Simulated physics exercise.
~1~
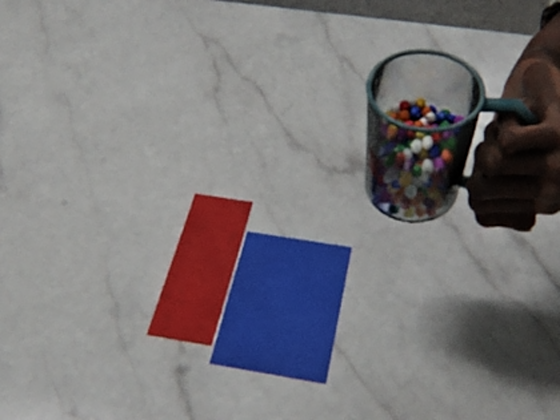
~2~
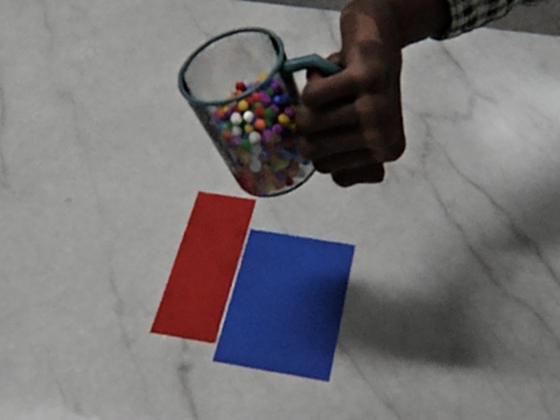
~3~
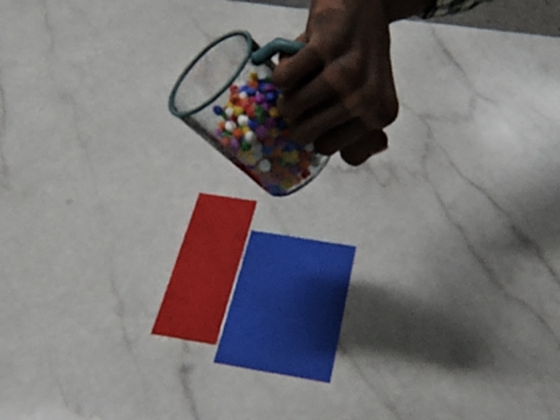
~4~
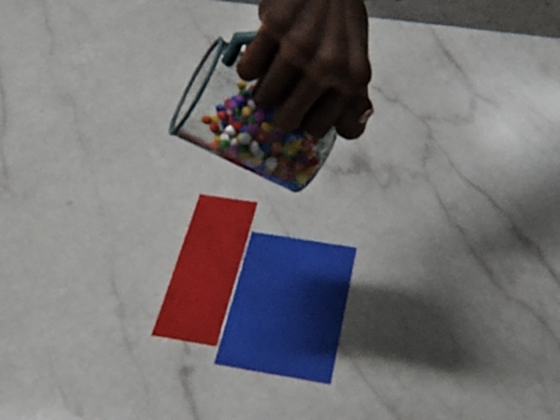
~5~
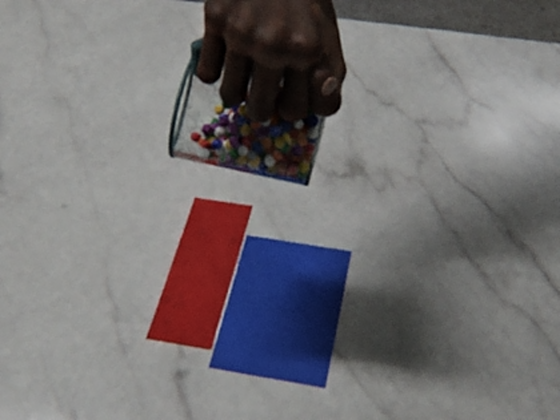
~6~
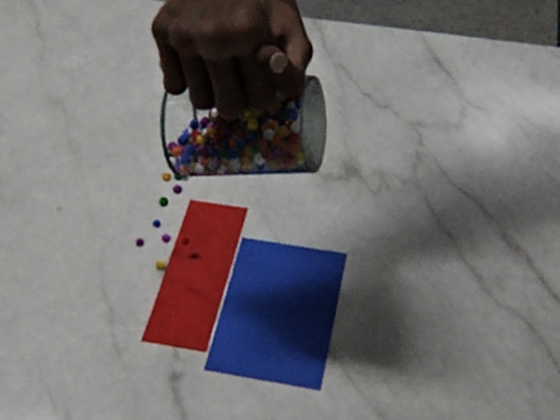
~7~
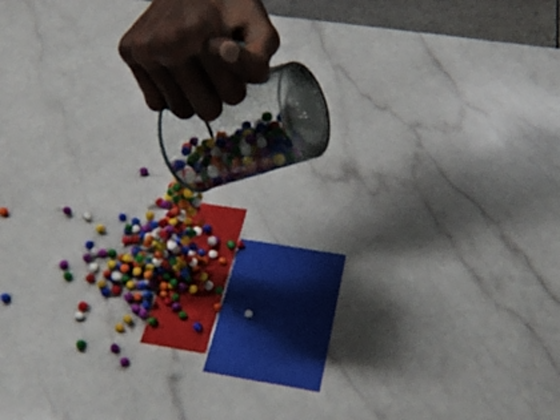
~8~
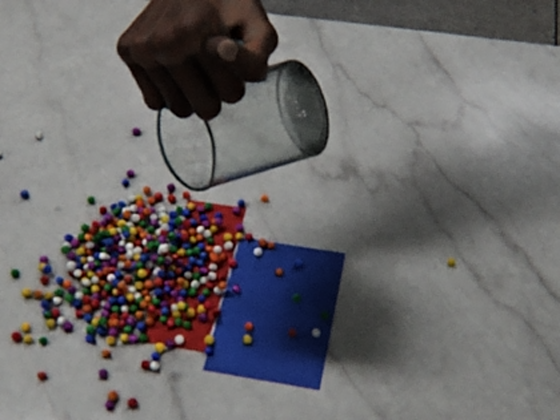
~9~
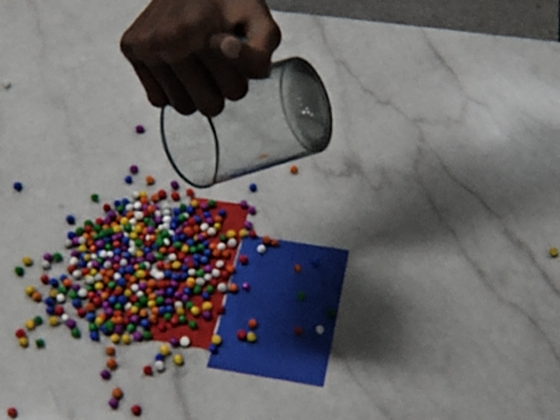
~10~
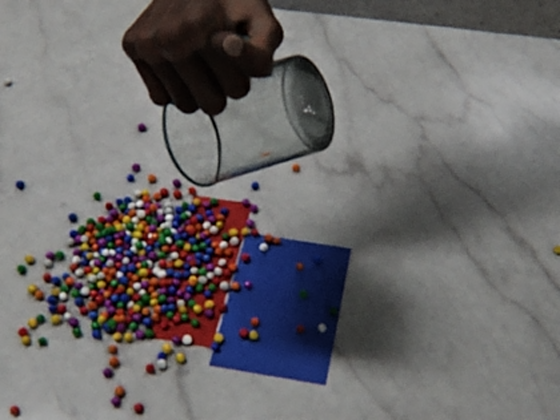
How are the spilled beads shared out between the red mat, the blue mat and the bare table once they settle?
Most of the beads settle on the bare table, and a sizeable share lies on the red mat. Only a few end up on the blue mat.
